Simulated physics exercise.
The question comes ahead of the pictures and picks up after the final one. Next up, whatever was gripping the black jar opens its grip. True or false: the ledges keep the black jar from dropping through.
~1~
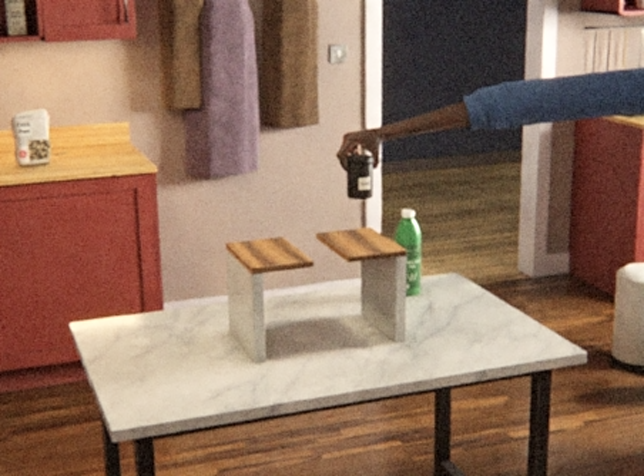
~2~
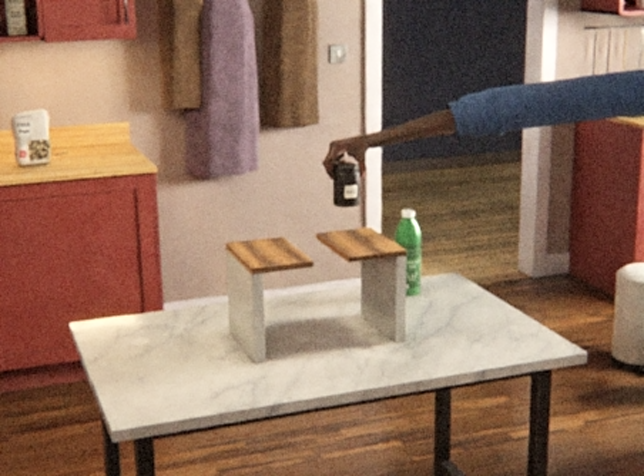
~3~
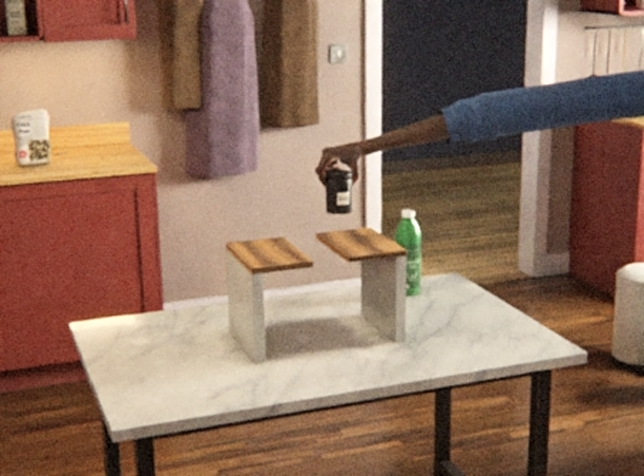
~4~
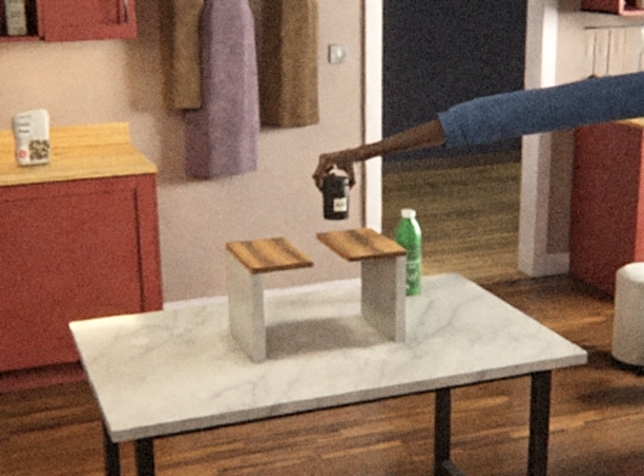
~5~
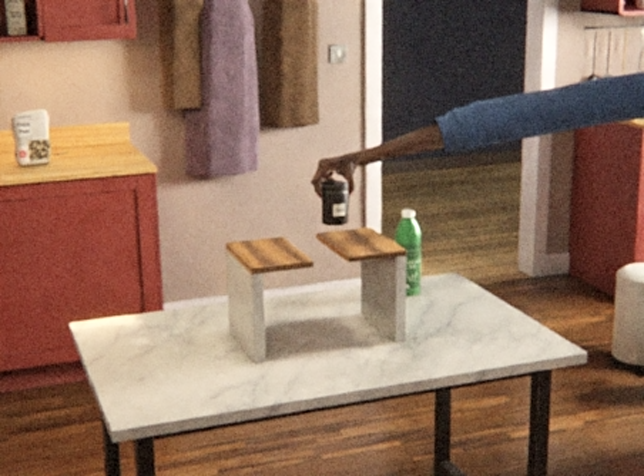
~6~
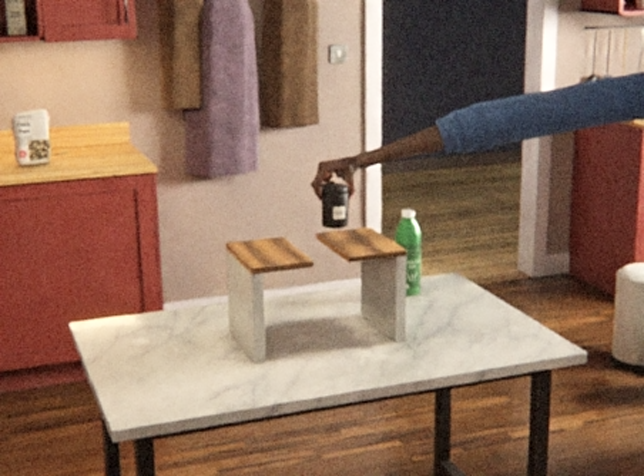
True.
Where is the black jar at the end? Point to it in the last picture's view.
Around (335, 225).
Then, 0.20 s after the last picture, black jar slid about its own width near (335, 224).
Then, 0.30 s after the last picture, black jar resting near (335, 225).
At rest, moved from the start, black jar; green bottle in place. Seen from the same camera at the end, black jar near (335, 224). The jar lodges.
